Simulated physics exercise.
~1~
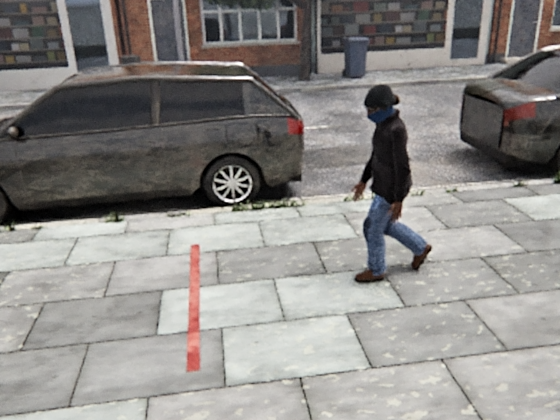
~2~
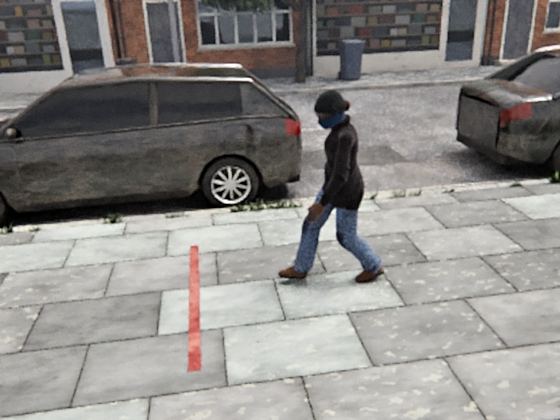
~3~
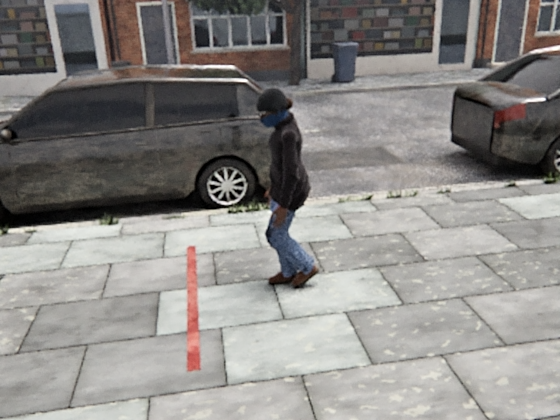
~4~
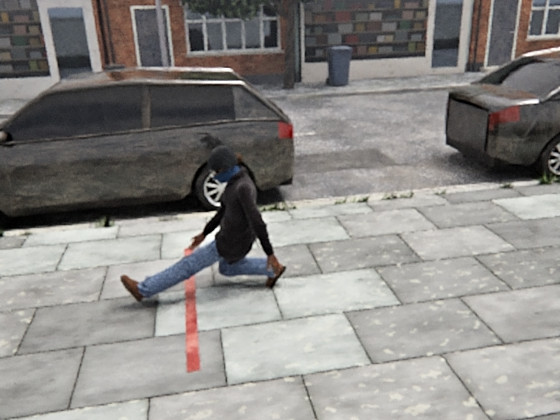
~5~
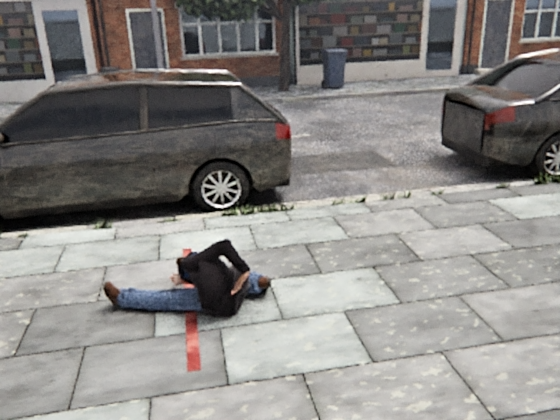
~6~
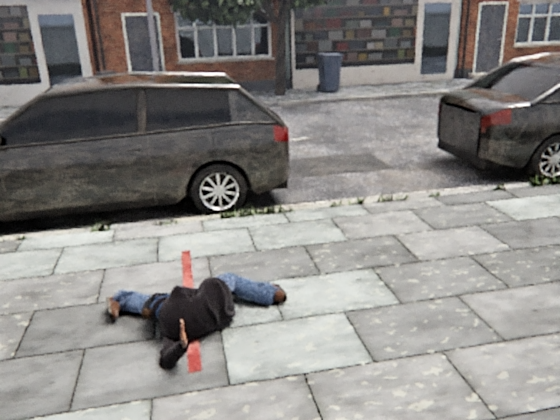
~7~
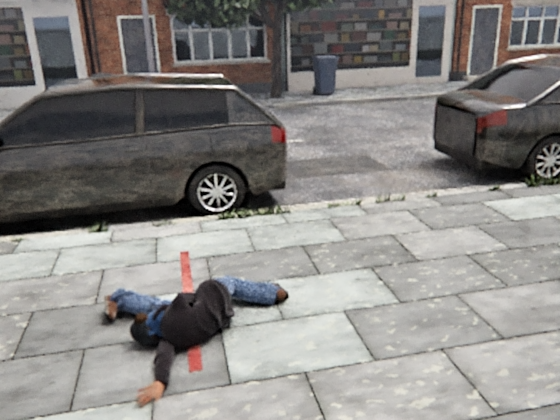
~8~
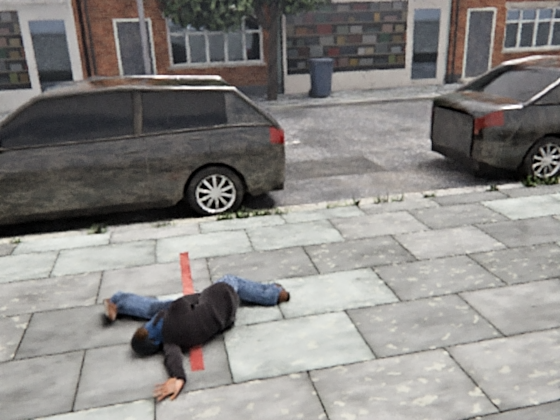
The clip shows a person in a dark jacket, jeans and cap walking left along a paved sidewalk past parked cars, then dropping with legs spread and crumpling to the ground, ending sprawled with hips short of a red strip and head across it.
